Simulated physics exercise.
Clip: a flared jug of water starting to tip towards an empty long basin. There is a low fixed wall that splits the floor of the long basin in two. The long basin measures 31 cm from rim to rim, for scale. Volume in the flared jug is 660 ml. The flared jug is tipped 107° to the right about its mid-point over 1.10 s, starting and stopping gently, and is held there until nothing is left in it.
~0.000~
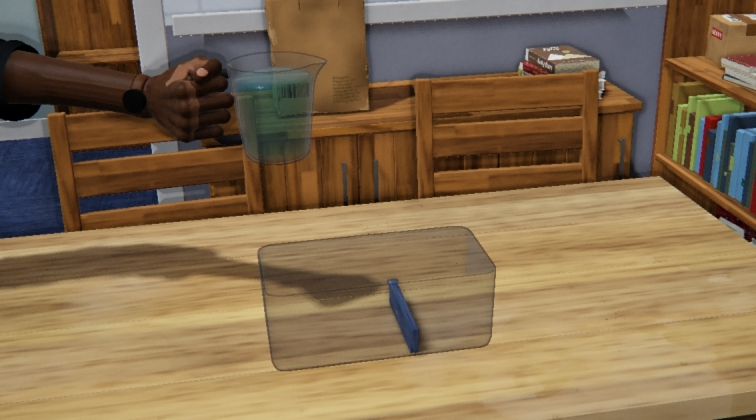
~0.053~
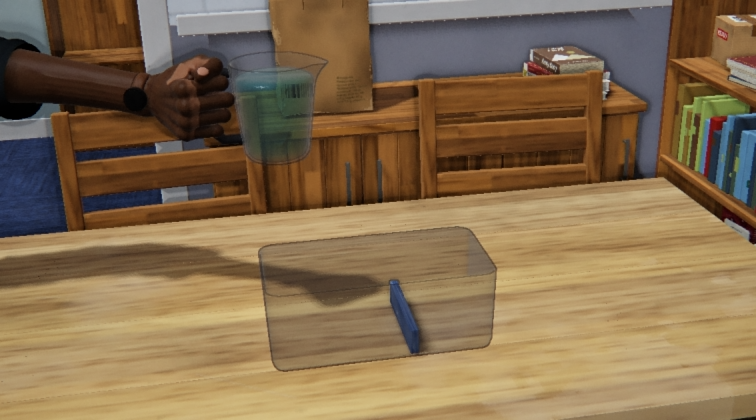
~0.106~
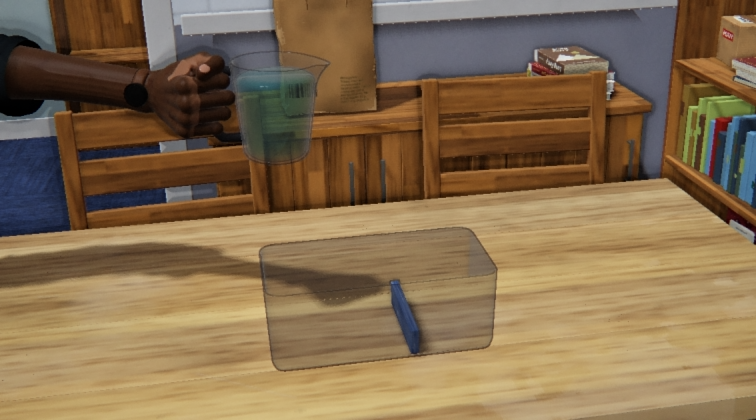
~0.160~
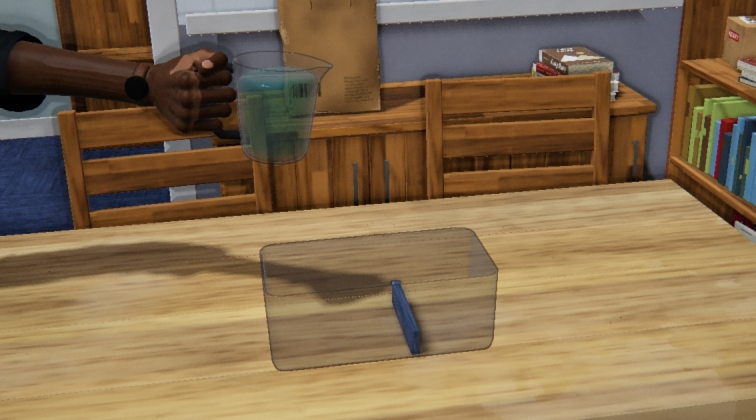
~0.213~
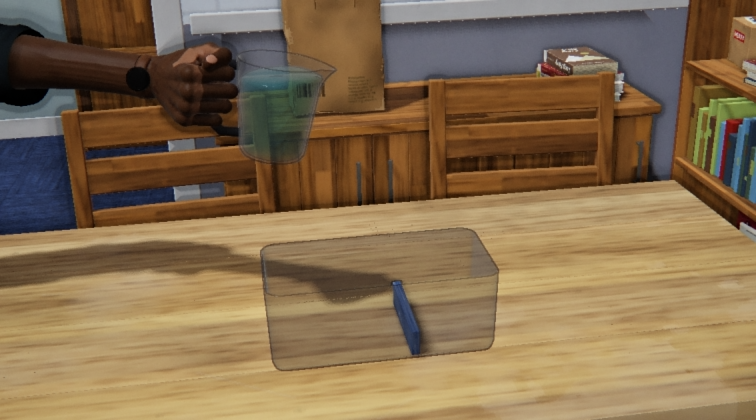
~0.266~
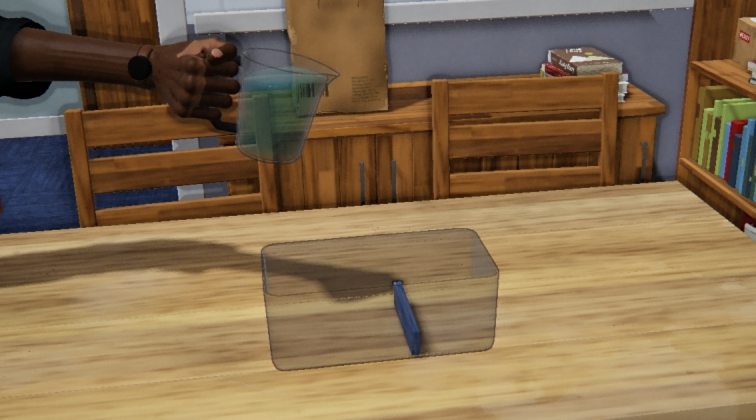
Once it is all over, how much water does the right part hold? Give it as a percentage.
The right part holds about 51 per cent.
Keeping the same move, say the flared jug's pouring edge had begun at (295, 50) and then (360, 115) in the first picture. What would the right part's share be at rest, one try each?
Around 10 per cent first, around 70 per cent next.
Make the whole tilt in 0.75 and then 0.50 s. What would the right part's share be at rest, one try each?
Some 40 and 25 per cent, in that order.
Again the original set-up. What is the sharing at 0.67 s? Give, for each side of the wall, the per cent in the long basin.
Around 1 percent on the left and 3 on the right.
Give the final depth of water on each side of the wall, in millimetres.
Around 10 mm deep on the left, around 22 mm deep on the right.
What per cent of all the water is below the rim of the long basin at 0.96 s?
Around 52 parts in a hundred.
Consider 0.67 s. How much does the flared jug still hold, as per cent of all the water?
About 74 per cent.
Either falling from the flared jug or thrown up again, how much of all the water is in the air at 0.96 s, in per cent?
Near 28 percent.
After 0.67 s the tilt is 71° and 73 per cent is still to pour, 1 is left of the wall and 3 right of it.
After 0.96 s the tilt is 103° and 18 per cent is still to pour, 13 is left of the wall and 40 right of it.
After 1.27 s the tilt is 107° and 0 per cent is still to pour, 45 is left of the wall and 50 right of it.
After 1.60 s the tilt is 107° and 0 per cent is still to pour, 46 is left of the wall and 51 right of it.
In the end 46 per cent lies left of the wall, 51 right of it and 3 outside.
